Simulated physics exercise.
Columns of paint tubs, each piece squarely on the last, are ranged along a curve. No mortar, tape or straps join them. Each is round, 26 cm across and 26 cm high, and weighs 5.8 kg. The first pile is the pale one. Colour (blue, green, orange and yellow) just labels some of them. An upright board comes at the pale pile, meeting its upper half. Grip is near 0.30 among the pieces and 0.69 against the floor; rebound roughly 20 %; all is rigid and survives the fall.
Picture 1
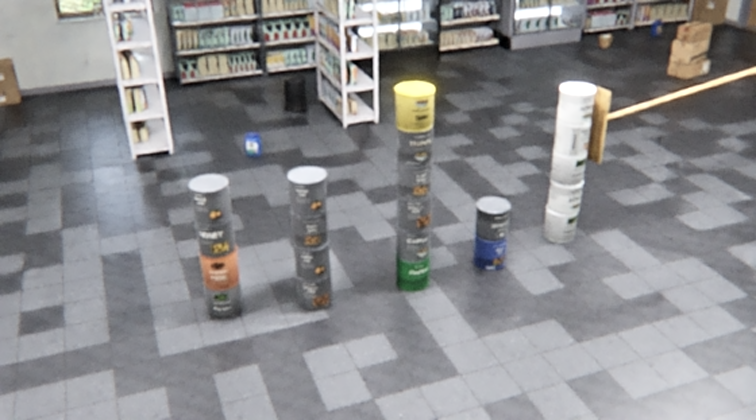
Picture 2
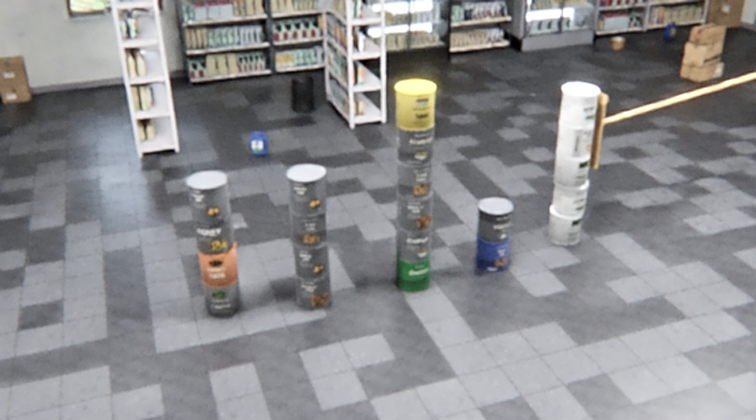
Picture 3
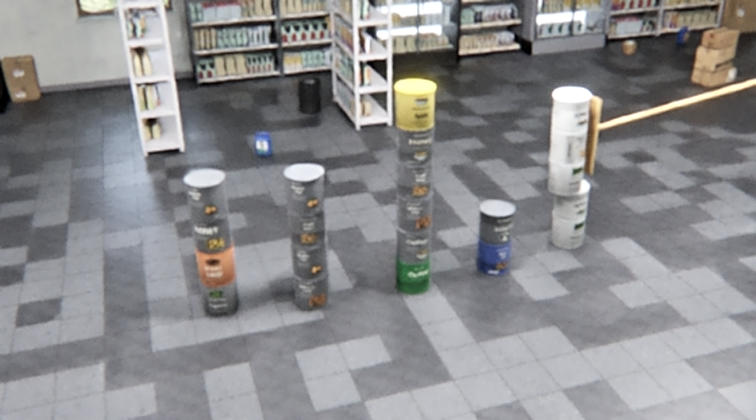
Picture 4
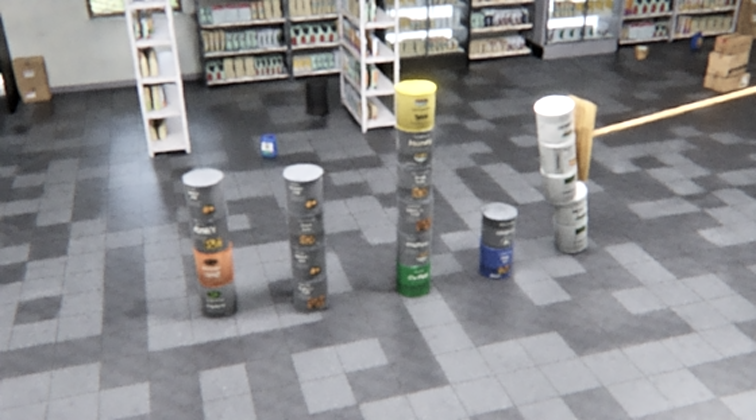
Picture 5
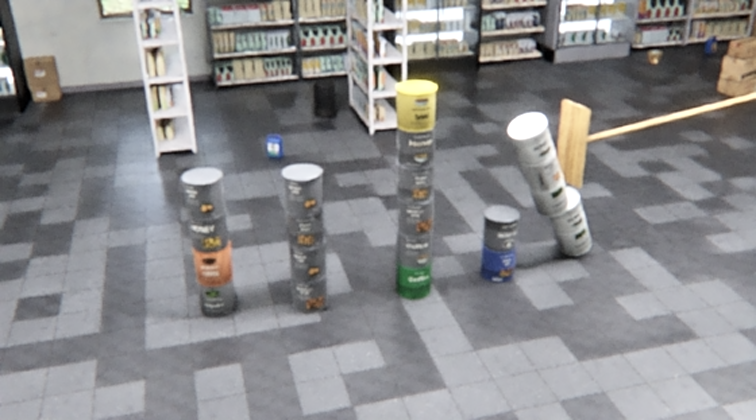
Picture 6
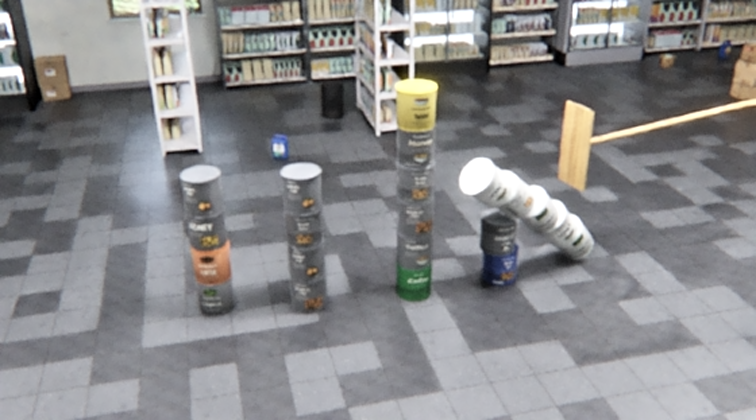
The tall white stack of tubs on the right was pushed by an upright wooden board, its upper part shifting and tilting left until it leaned steeply over the short blue-and-black stack beside it.
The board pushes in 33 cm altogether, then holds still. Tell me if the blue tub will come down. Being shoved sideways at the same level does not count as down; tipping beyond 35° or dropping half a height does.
That tub remains up.
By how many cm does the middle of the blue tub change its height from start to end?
About 0 cm lower.
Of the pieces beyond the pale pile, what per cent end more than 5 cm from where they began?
It is 5 per cent.
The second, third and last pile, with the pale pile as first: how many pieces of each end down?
By pile: Second 1, third 0, last 0.
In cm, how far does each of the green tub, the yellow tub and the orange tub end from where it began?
About: Green 0, yellow 0, orange 0.
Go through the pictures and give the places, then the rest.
In the first frame (pixels give the middle of a visible side; the camera moves round a little), board (606, 119) 9 cm short; blue tub (499, 255); yellow tub (422, 113); orange tub (219, 274); none of the others has stirred.
In the second frame, board (603, 123) 14 mm in; blue tub (501, 256).
In the third frame, board (598, 128) 12 cm in, top of the pale pile leaning 3°; blue tub (502, 259); none of the others has stirred.
In the fourth frame, board (592, 134) 23 cm in, top of the pale pile leaning 12°; blue tub (504, 263); none of the others has stirred.
In the fifth frame, board (586, 139) 33 cm in, top of the pale pile leaning 25°; blue tub (506, 266); none of the others has stirred.
In the sixth frame, board (590, 141) 33 cm in, stopped, top of the pale pile leaning 49°; blue tub (508, 269); yellow tub (421, 112); green tub (419, 286); one has shifted.
Then, 0.17 s past the last view, 5 of the pale pile down; none of the 16 other tubs down, 2 disturbed; blue tub unmoved.
Then, 0.45 s past the last view, 5 of the pale pile down; 1 of the 16 other tubs down; blue tub unmoved.
In the end, 5 of the pale pile down; 1 of the 16 other tubs down; blue tub unmoved; yellow tub unmoved; orange tub unmoved. From the last view, middles, blue tub near (500, 262), yellow tub near (415, 106).
